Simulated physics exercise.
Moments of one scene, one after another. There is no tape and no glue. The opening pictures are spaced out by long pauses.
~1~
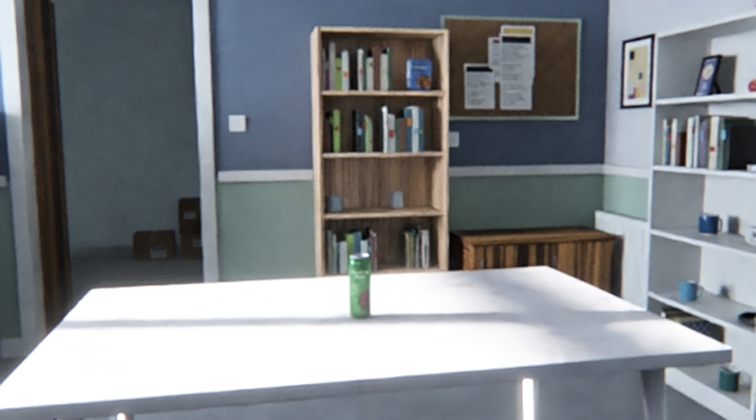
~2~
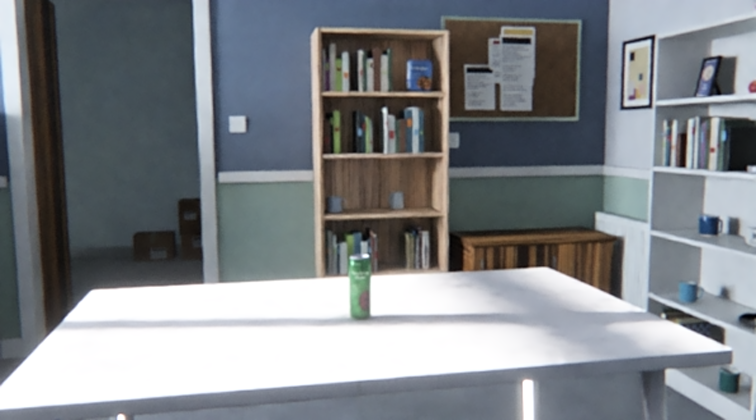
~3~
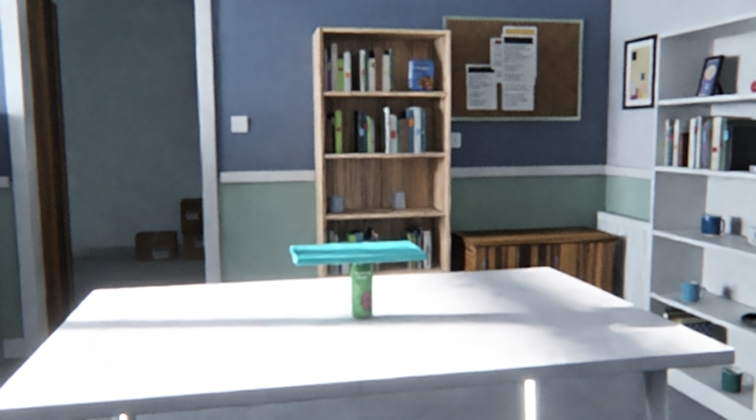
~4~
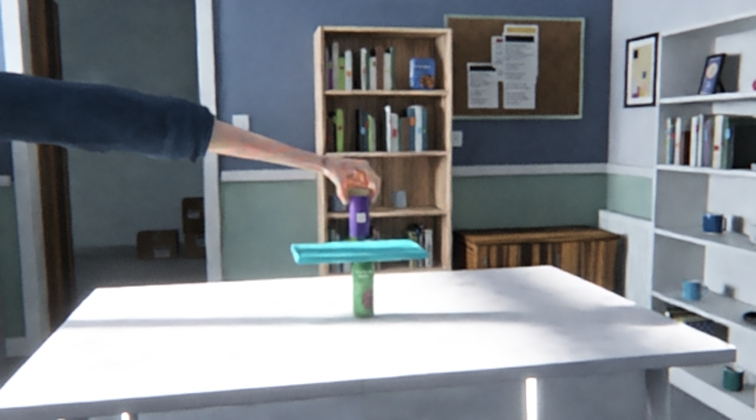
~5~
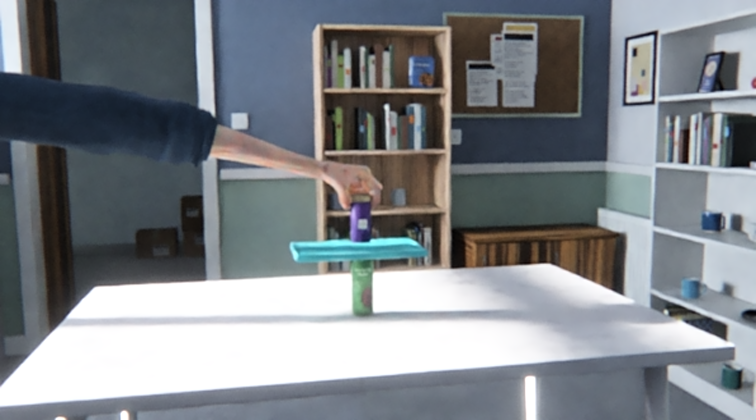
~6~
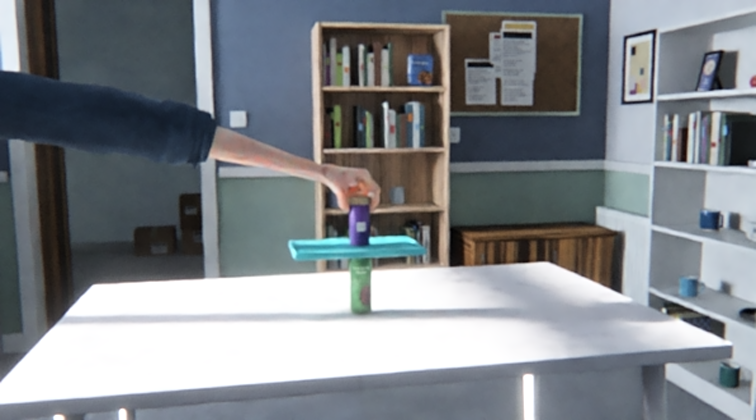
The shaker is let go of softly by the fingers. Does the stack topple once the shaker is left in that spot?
No, it stays standing.
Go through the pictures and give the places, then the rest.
In the first frame, the last thing is not in view yet; green can (360, 286).
In the second frame, the last thing is not in view yet; green can (360, 287).
In the third frame, the last thing is not in view yet; green can (362, 287).
In the fourth frame, on its way; purple shaker (360, 212); green can (363, 286).
In the fifth frame, on its way; purple shaker (361, 218); green can (362, 284).
In the sixth frame, set down, still held; purple shaker (360, 221); green can (361, 282).
Then, 0.20 s after the last picture, nothing has stirred.
Then, 0.50 s after the last picture, purple shaker resting near (360, 221).
At rest, all 3 in place. Seen from the same camera at the end, purple shaker near (360, 221). The stack holds.
